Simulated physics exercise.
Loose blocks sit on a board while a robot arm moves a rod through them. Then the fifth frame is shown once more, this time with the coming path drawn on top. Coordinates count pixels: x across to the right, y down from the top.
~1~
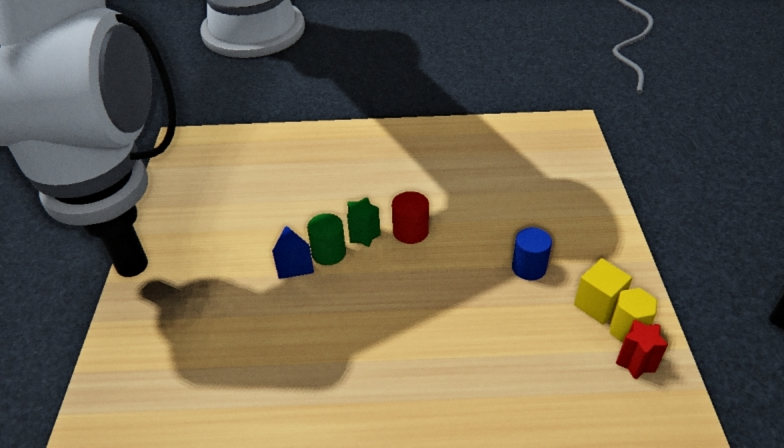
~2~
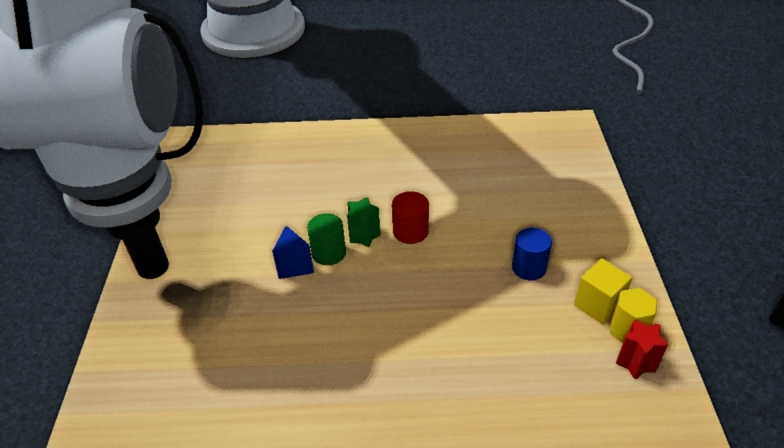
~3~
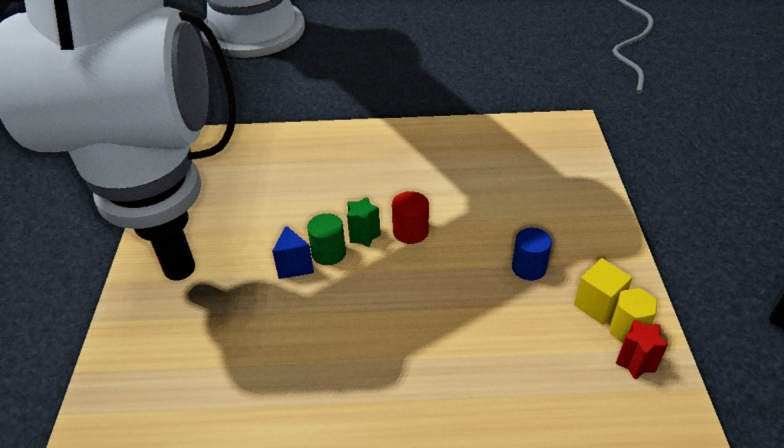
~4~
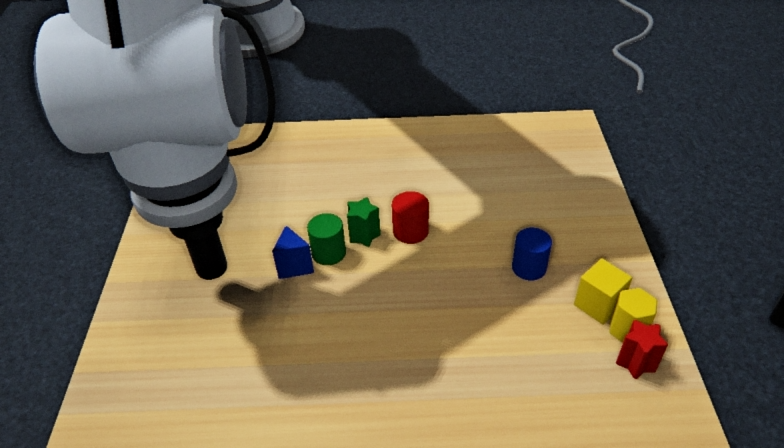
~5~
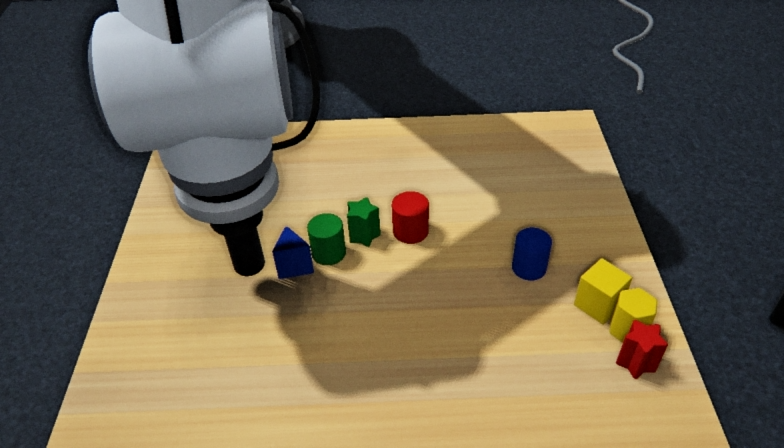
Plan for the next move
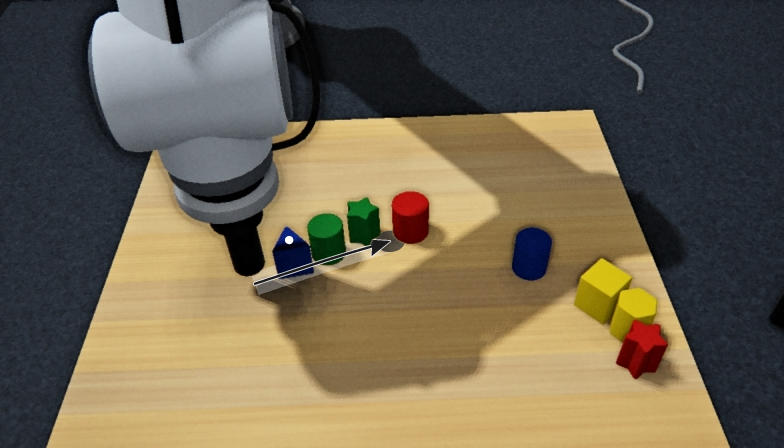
A grey-white robot arm with a black rod reaches over the left side of a pale wooden board on a dark floor, seen from above at an angle. A blue triangle, green cylinder, green star and red cylinder stand left of centre, with a blue cylinder, two yellow blocks and a red star at right. The arm slides the rod steadily right, close to the blue triangle, its shadow following, while blocks and camera stay still.
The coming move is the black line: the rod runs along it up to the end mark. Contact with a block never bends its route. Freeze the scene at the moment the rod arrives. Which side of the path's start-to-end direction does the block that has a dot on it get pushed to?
It's set to shift right.
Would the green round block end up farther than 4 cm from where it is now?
Final answer: Yes.
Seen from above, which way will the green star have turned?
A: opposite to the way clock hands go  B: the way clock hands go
I'll go with A - opposite to the way clock hands go.
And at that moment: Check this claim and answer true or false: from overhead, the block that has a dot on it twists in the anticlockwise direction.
False
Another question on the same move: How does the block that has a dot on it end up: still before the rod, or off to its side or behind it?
The block gets away.
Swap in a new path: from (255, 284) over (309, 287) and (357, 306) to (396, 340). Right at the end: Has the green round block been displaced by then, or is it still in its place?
Shifted out of place.
The line goes from (255, 284) to (390, 241); the dot is on the blue triangle.
On the path given first. One third of the way, rod (299, 251); blue triangle (324, 235), turned 20° anticlockwise; green round block (341, 217); green star (369, 202), turned 20° clockwise.
Two thirds of the way, rod (344, 236); blue triangle (371, 233), turned 20° anticlockwise; green round block (365, 207); green star (381, 190), turned 15° clockwise.
At the end, rod (389, 223); blue triangle (401, 231), turned 65° clockwise; green round block (392, 191); green star (391, 172), turned 20° anticlockwise; red round block (426, 198).
